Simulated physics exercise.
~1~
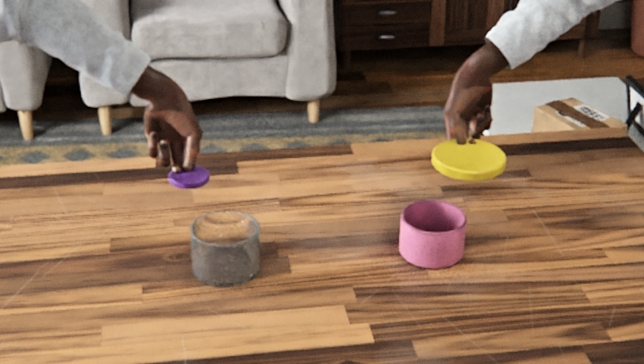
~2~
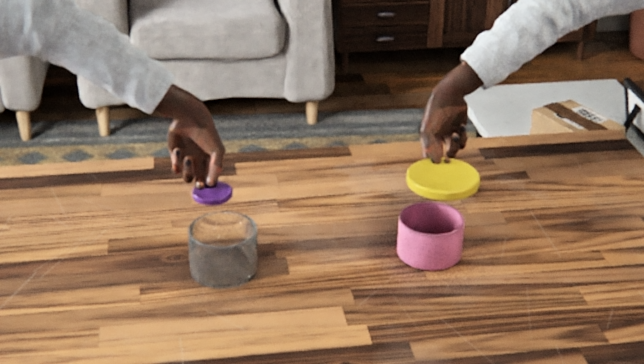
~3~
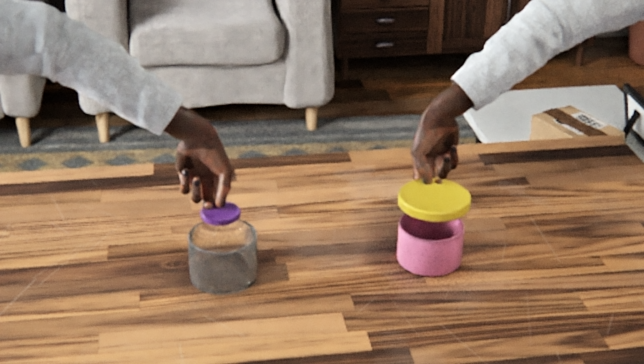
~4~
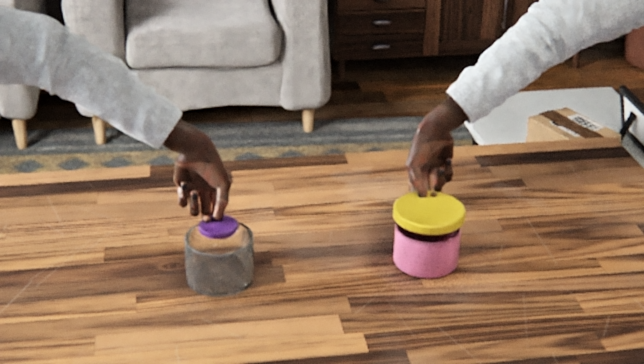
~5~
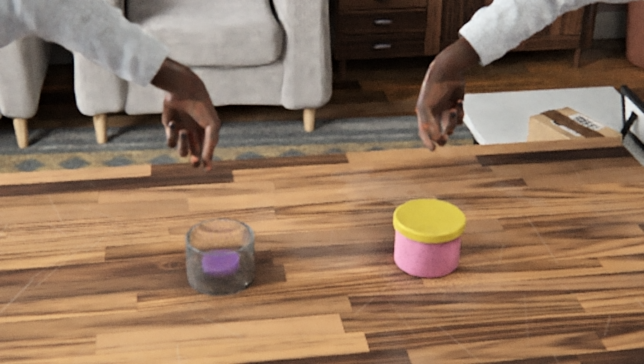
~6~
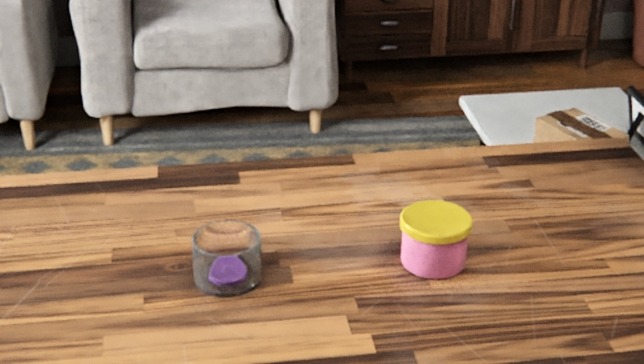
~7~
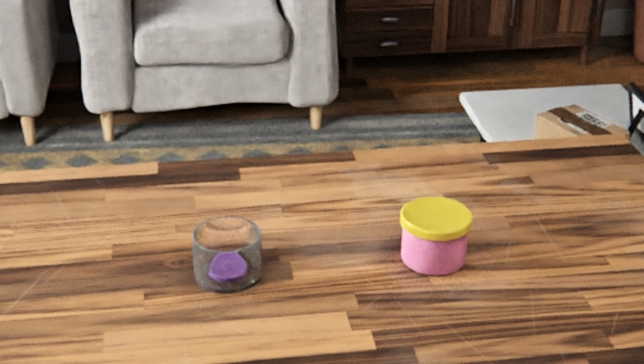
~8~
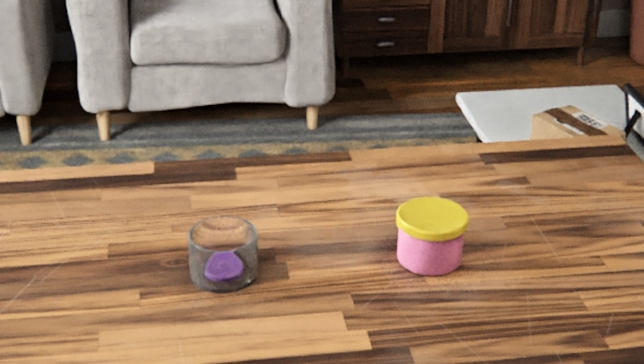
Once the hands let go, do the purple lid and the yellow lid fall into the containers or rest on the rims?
The purple lid falls into the glass on the left, while the yellow lid rests on the rim of the pink container.
